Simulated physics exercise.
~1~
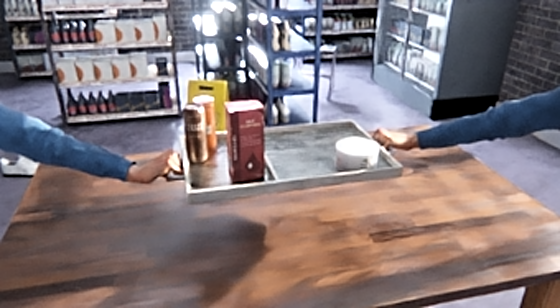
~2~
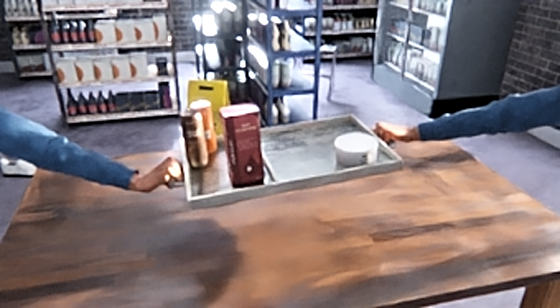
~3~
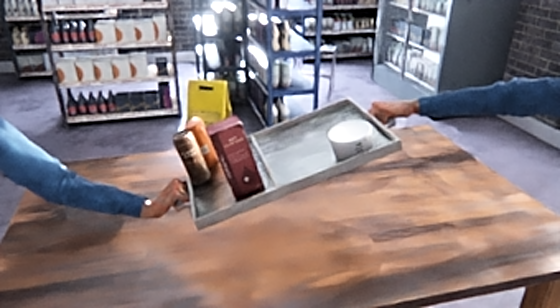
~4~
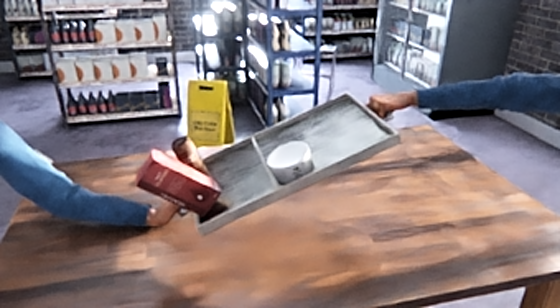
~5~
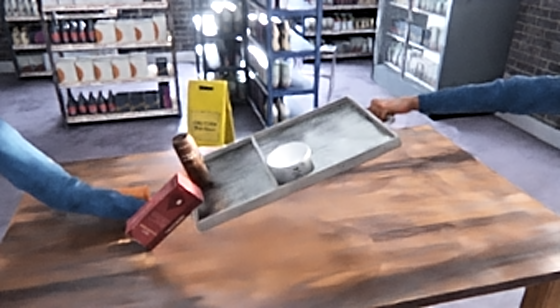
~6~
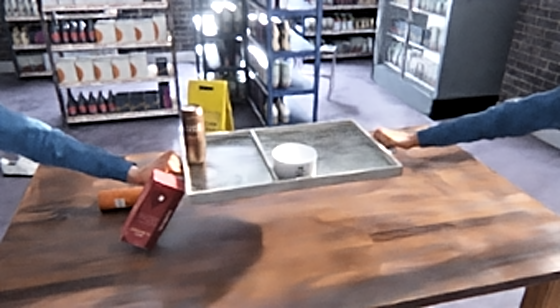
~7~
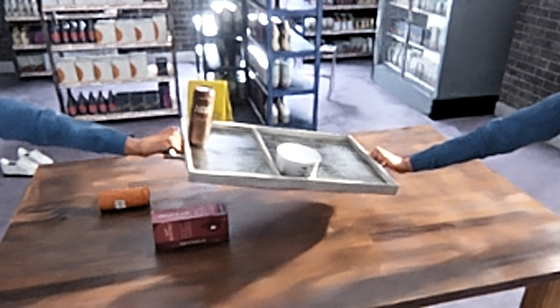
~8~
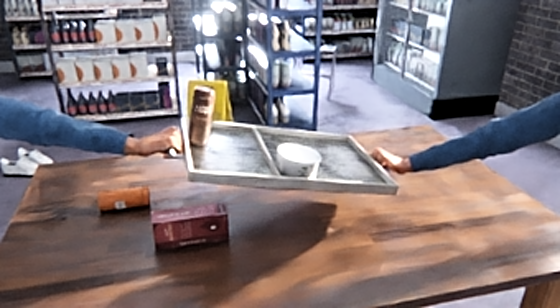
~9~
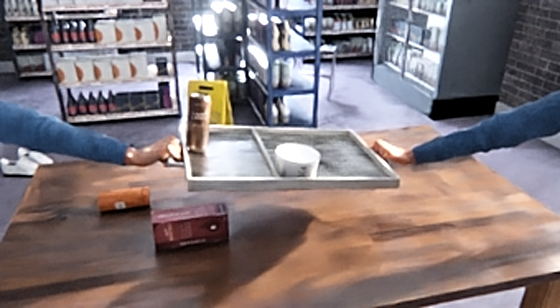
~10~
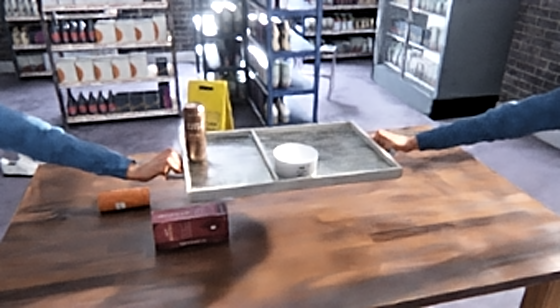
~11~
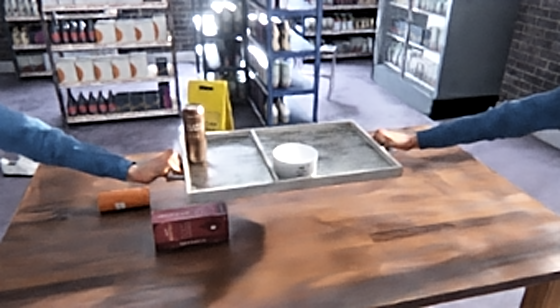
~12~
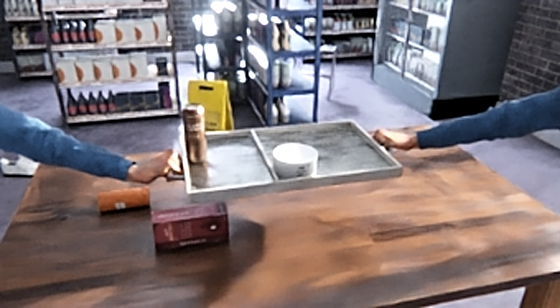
A tray held by two hands over a wooden table tipped steeply down to the left, and a red carton and an orange jar slid off onto the table. It tilted gently back, then levelled, still carrying the brown can and the shifted white tub.
